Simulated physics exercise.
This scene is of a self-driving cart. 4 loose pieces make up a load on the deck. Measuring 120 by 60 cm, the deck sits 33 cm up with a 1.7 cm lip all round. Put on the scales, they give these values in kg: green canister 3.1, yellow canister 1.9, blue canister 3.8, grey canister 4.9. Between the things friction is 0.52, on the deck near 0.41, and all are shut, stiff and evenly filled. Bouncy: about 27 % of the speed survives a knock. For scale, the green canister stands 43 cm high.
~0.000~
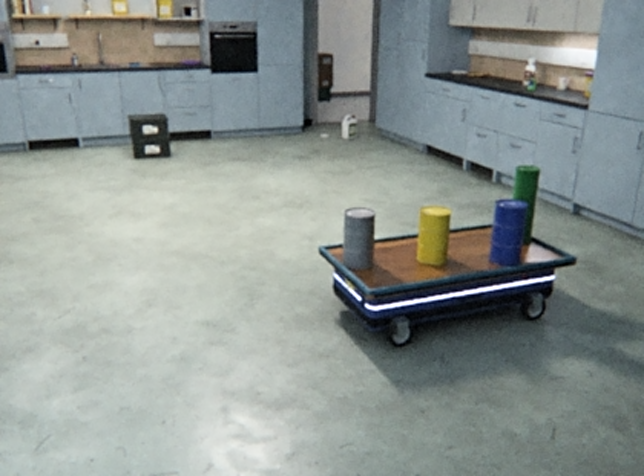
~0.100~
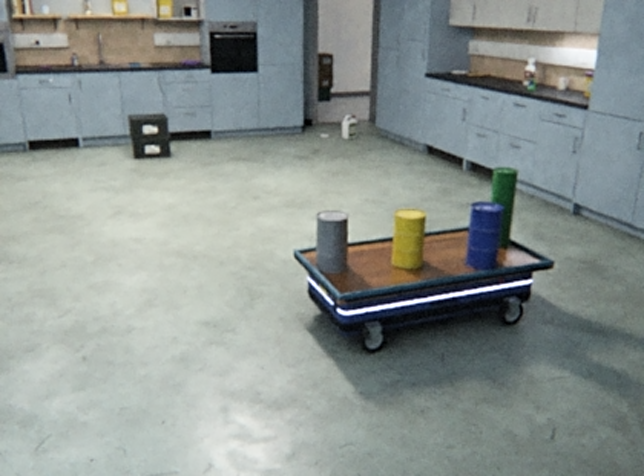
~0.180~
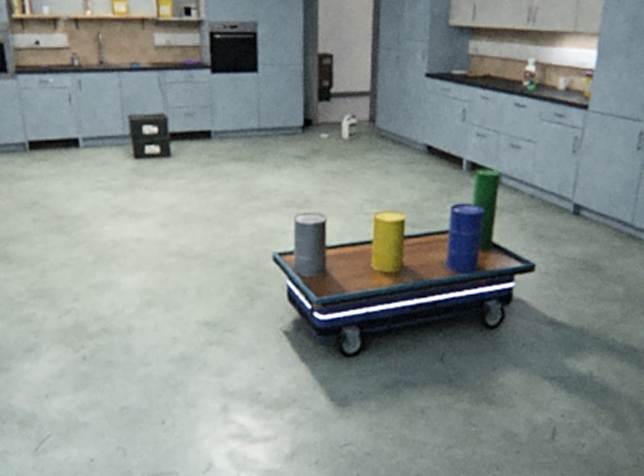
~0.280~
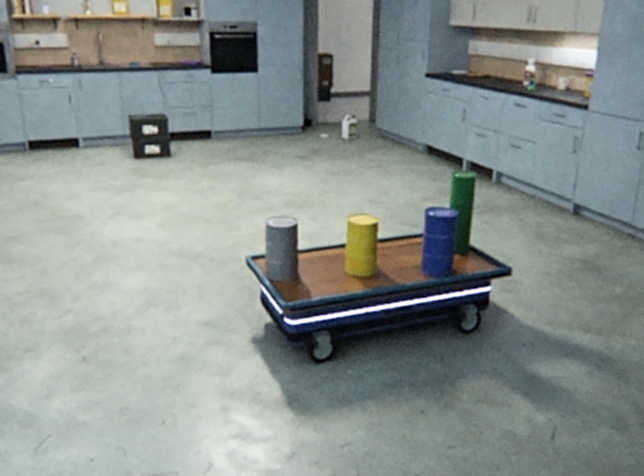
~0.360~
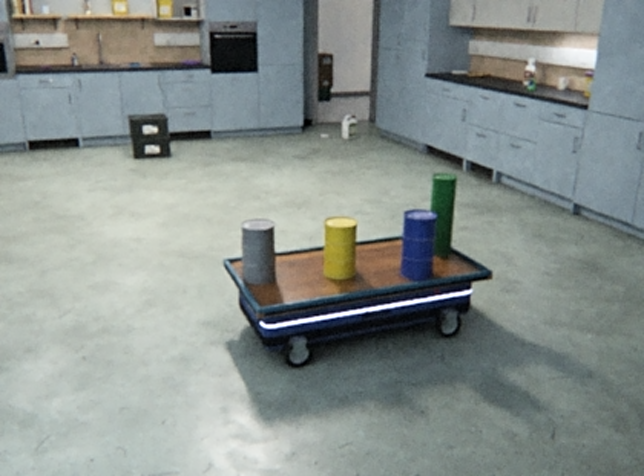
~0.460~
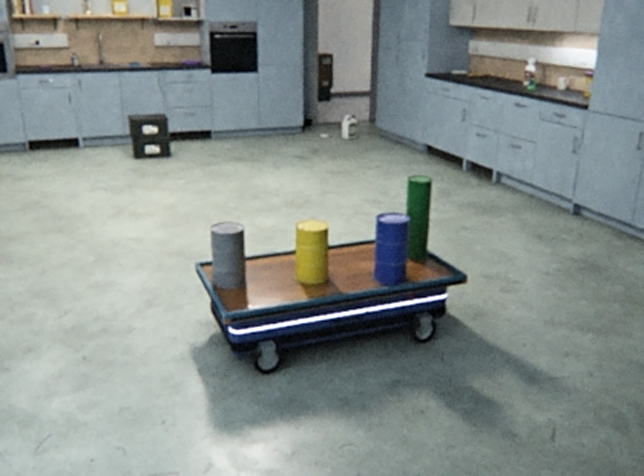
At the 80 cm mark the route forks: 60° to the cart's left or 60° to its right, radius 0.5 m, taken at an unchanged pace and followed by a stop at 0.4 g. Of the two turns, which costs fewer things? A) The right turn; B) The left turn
Answer: B.
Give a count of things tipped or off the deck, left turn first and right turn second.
For left it's 3, for right it's 4.
Turning left. Around 0.86 s, cart 129 cm along, turned 39°; grey canister now off the deck; yellow canister at 4° to upright near (202, 285); green canister at 4° to upright near (309, 233).
Around 1.16 s, cart 173 cm along, turned 60°; yellow canister now off the deck; green canister at 49° to upright near (232, 267); blue canister shifted 6 cm.
Around 1.56 s, cart 191 cm along, turned 60°, stopped; green canister now off the deck; blue canister shifted 6 cm.
Finally (1.9 s), off the deck, green canister, yellow canister and grey canister; blue canister still in place (within 10 cm).
Turning right instead, green canister, yellow canister, blue canister and grey canister tipped over or off the deck, 4 of 4 in all.
